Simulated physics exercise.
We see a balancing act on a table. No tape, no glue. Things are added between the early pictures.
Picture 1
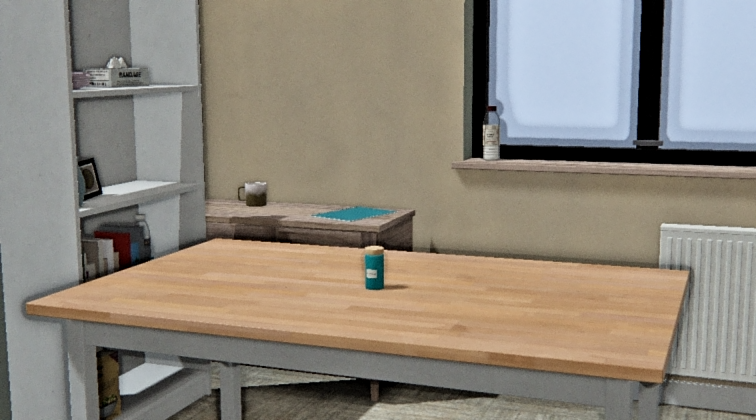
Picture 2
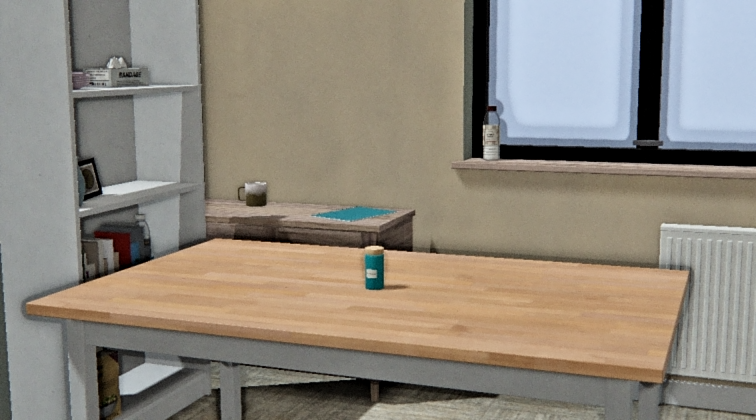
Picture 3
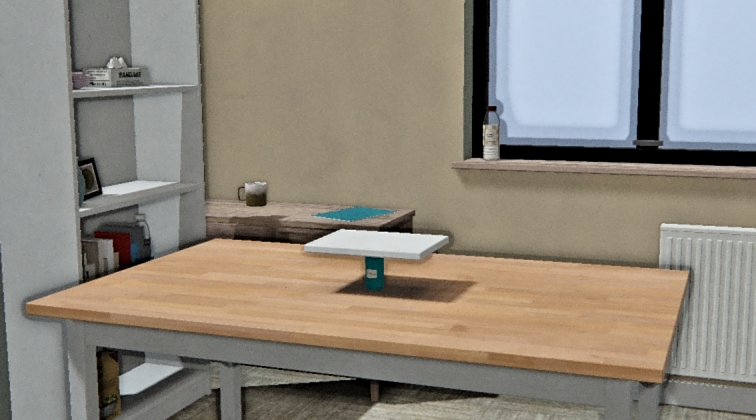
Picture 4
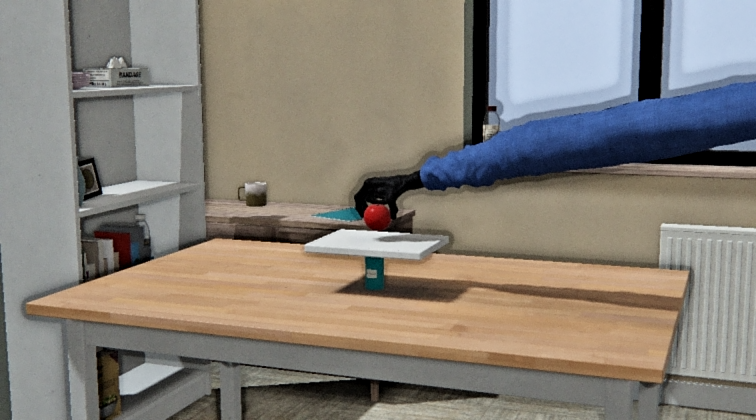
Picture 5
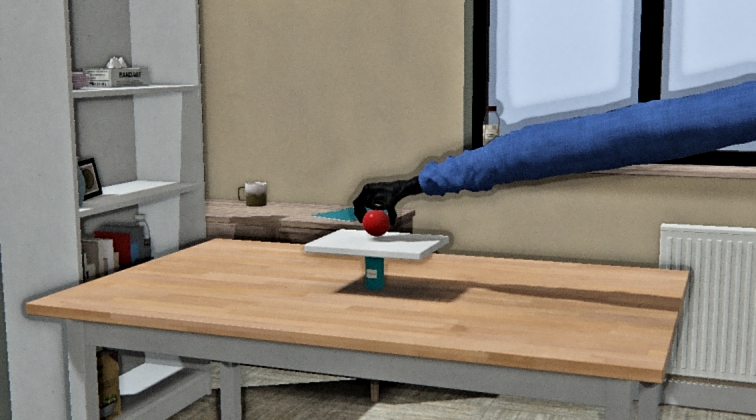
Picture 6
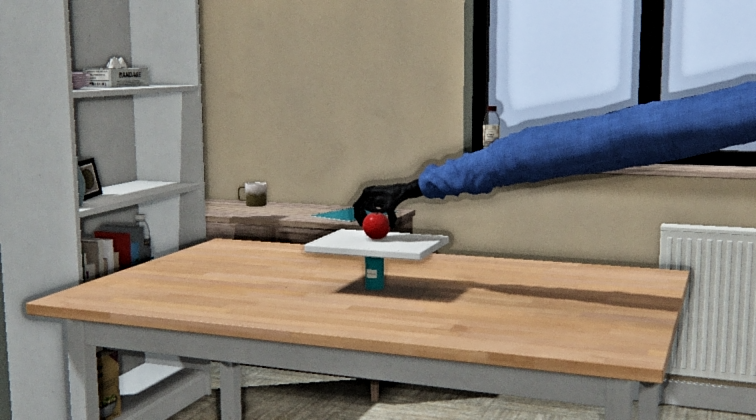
A red apple, held by a black-gloved hand on a blue-sleeved arm reaching in from the right, lowers onto a white lid balanced on a teal container. The container stands on a wooden table seen from slightly above, with white shelves at left and a window and radiator at right. The lid appears first, then the apple comes down and rests there, still held, while the view stays fixed.
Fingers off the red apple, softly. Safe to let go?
In the end the stack stays up.
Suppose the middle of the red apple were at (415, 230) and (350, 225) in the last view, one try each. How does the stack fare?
In the first case it loses its balance; in the second case it keeps its balance.
Then, 0.20 s later than the last frame, all is still.
Then, 0.40 s later than the last frame, red apple resting near (376, 226).
When it is over, all 3 as before. End places, in pixels of the last picture, red apple near (376, 226). The stack keeps its balance.
